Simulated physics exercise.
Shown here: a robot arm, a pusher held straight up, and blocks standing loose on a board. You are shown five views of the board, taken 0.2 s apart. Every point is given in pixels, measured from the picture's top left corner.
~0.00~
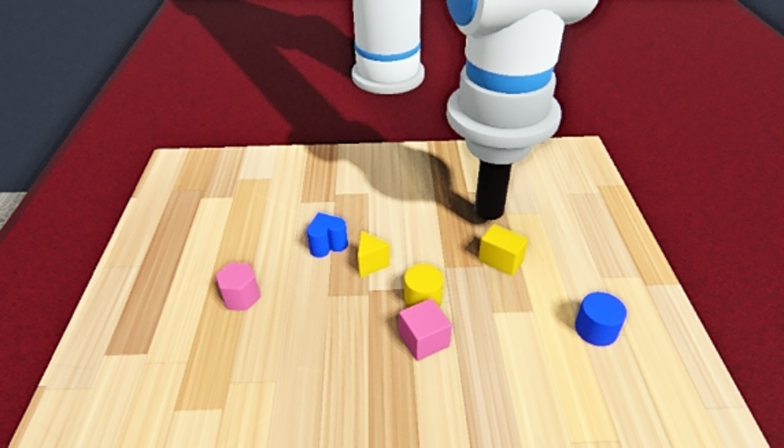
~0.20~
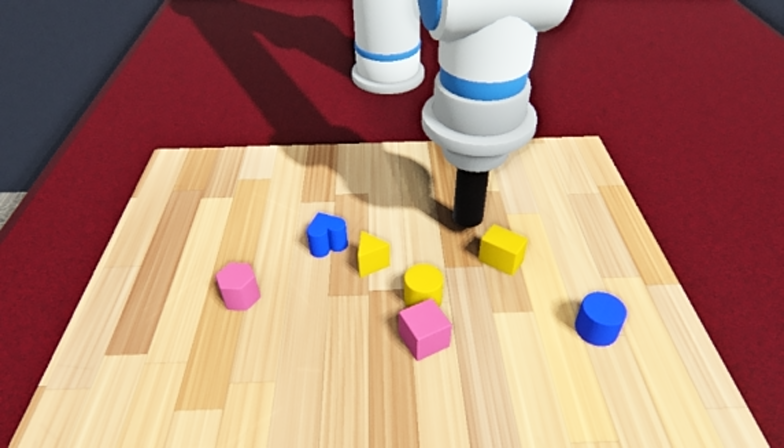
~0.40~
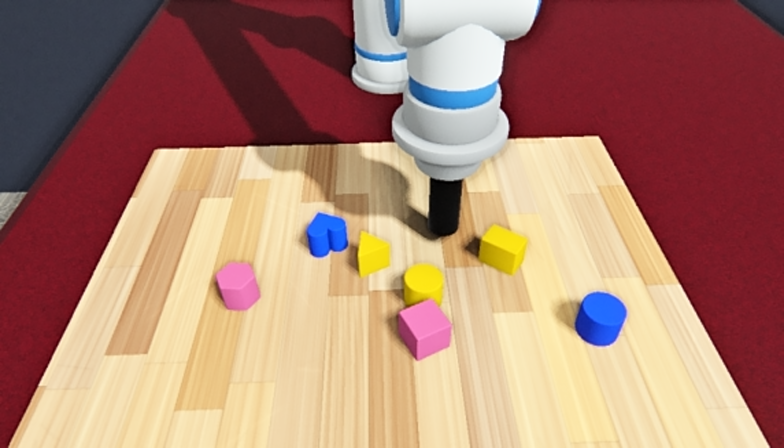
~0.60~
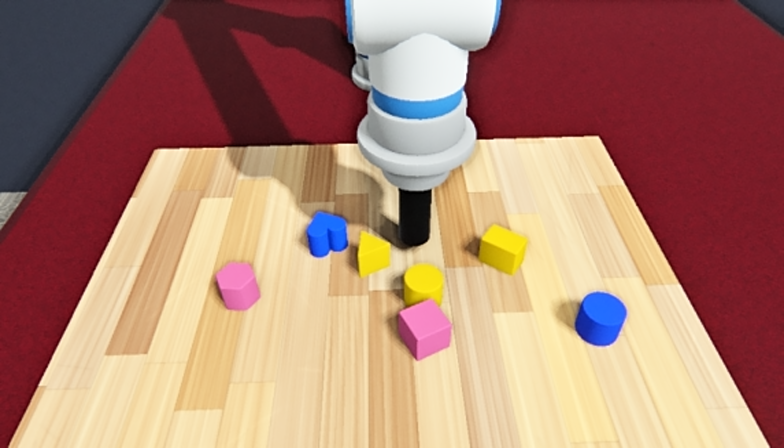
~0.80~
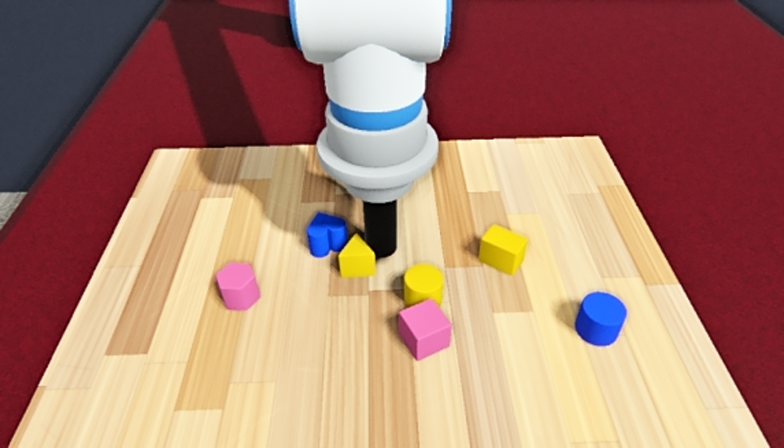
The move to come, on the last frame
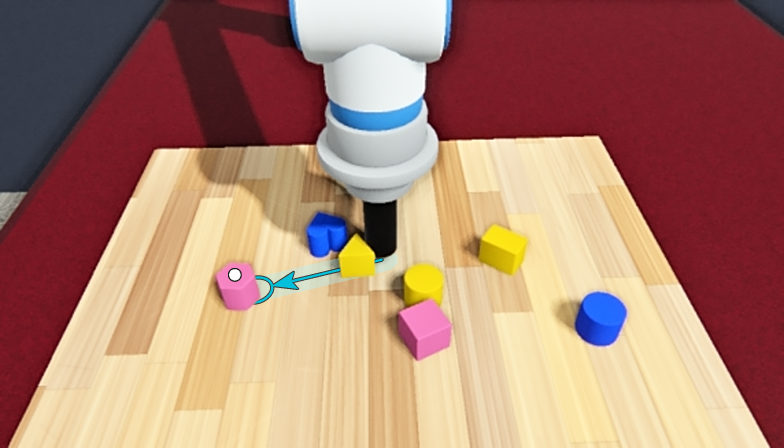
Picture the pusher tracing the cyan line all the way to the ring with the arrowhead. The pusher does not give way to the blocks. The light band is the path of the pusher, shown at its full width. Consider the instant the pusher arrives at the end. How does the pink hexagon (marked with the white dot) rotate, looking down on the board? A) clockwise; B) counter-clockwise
My answer is option A.
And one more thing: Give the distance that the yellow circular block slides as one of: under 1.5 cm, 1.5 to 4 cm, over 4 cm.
Covers under 1.5 cm.
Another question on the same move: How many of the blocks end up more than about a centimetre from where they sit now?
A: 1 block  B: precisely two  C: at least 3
It's B.
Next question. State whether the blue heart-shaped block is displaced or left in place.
The blue heart-shaped block keeps its place.
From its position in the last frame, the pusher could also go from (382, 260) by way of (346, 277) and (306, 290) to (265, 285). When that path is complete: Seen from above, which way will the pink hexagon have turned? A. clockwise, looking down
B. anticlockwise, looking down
My pick is A.
The line goes straight from (382, 260) to (256, 290); the dot is on the pink hexagon.
What follows on the original path. One third of the way, pusher at (339, 257); yellow triangle at (312, 257).
Two thirds of the way, pusher at (296, 267); pink hexagon at (231, 276); yellow triangle at (267, 269), turned 15° anticlockwise.
At the end, pusher at (252, 277); pink hexagon at (196, 286), turned 35° clockwise; blue heart-shaped block unmoved; yellow triangle at (226, 285), turned 20° anticlockwise; yellow circular block unmoved.
